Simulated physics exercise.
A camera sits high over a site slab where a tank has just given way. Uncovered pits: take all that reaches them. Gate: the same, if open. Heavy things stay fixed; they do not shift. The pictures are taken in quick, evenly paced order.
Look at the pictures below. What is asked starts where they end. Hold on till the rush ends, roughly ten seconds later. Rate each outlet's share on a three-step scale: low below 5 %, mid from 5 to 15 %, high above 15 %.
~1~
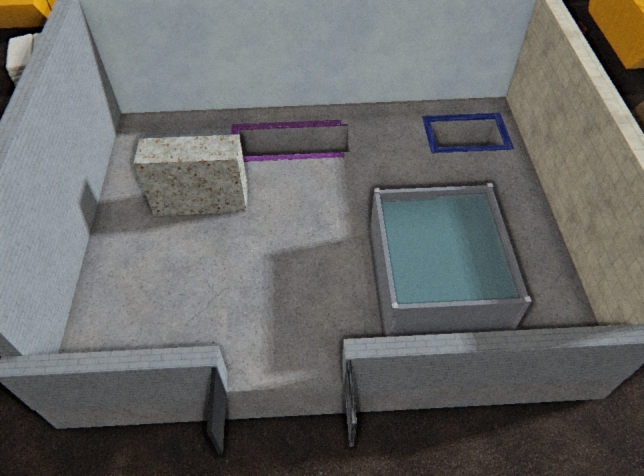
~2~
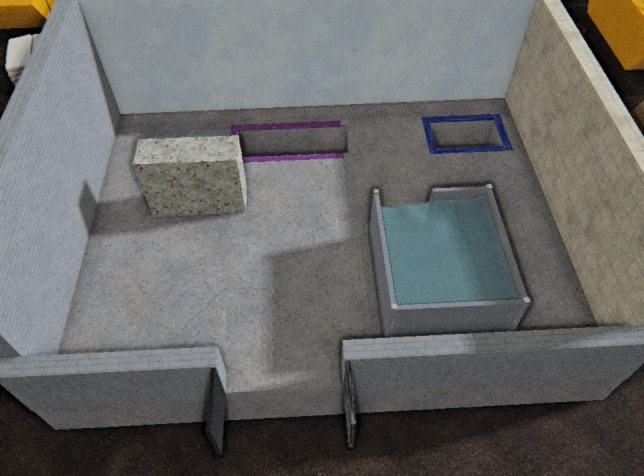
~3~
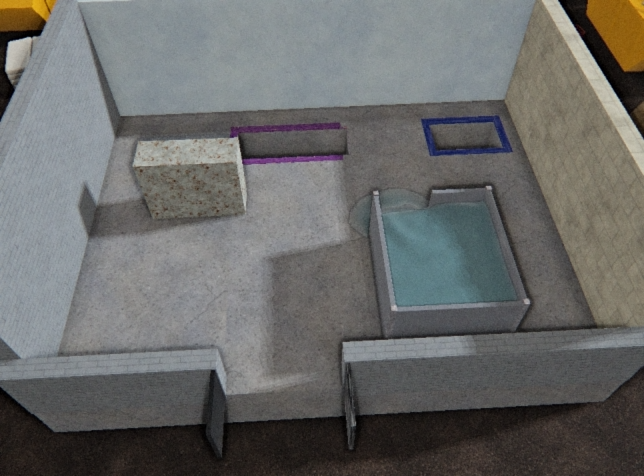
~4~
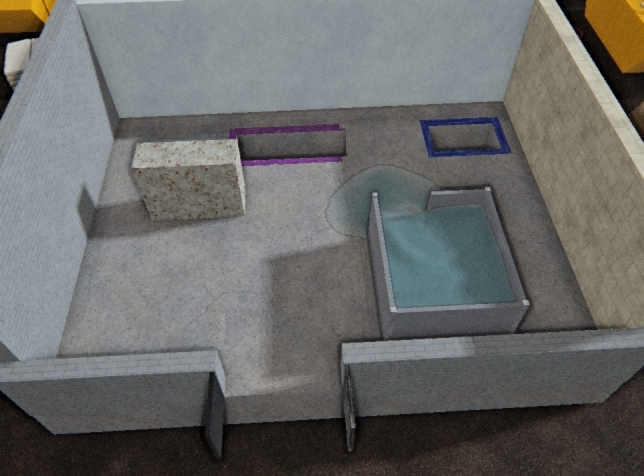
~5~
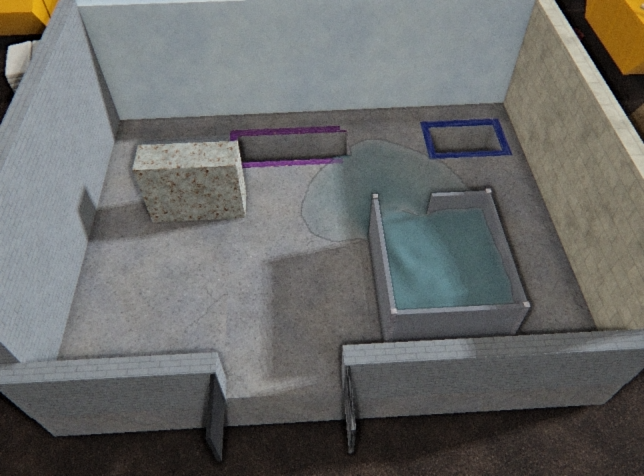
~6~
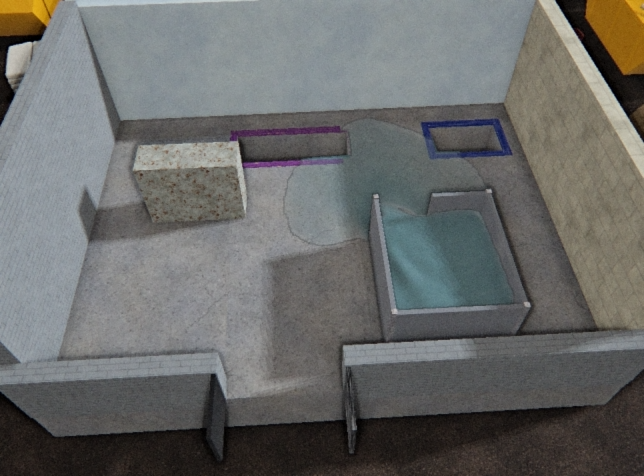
Scale: Gate - low, blue pit - high, purple pit - high.
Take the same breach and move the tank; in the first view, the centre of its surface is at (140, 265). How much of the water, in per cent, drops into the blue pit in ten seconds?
I'd put the blue pit at 10 % of the whole.
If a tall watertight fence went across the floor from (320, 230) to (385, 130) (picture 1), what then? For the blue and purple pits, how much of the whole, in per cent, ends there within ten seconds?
The blue pit takes 60 per cent and the purple pit 4 per cent.
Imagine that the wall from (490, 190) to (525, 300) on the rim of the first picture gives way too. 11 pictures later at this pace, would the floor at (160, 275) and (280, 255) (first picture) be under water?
Waterless, waterless.
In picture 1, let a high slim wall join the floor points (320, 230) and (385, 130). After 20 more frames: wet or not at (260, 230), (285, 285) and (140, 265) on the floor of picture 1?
As listed: Not flooded, flooded, no water.
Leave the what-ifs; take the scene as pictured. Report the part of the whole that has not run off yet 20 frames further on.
Some 64 parts in a hundred have not run off.
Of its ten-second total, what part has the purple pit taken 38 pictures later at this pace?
About 80 %.
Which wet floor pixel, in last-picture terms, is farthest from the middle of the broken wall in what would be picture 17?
I'd put it around (158, 139).
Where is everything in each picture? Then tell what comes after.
The water tank at (445, 246) is whole and still, in the first frame.
Water pours out on the water tank's far side and has run to a hidden place, in the second frame.
The front is at a hidden place, out from the gap on the water tank's far side, in the third frame.
The front is at (379, 168), out from the gap on the water tank's far side, in the fourth frame.
The front is at (368, 142), out from the gap on the water tank's far side, in the fifth frame.
The front is at (358, 122), out from the gap on the water tank's far side, in the sixth frame.
A moment on, water covers 25 % of the floor; the gate 0 %, the blue pit 2 %, the purple pit 7 %.
Next, water covers 35 % of the floor; the gate 0 %, the blue pit 6 %, the purple pit 15 %.
Then, water covers 40 % of the floor; the gate 0 %, the blue pit 12 %, the purple pit 24 %.
Later, water covers 50 % of the floor; the gate 0 %, the blue pit 20 %, the purple pit 34 %.
In the end, water covers 55 % of the floor; the gate 0 %, the blue pit 26 %, the purple pit 42 %.
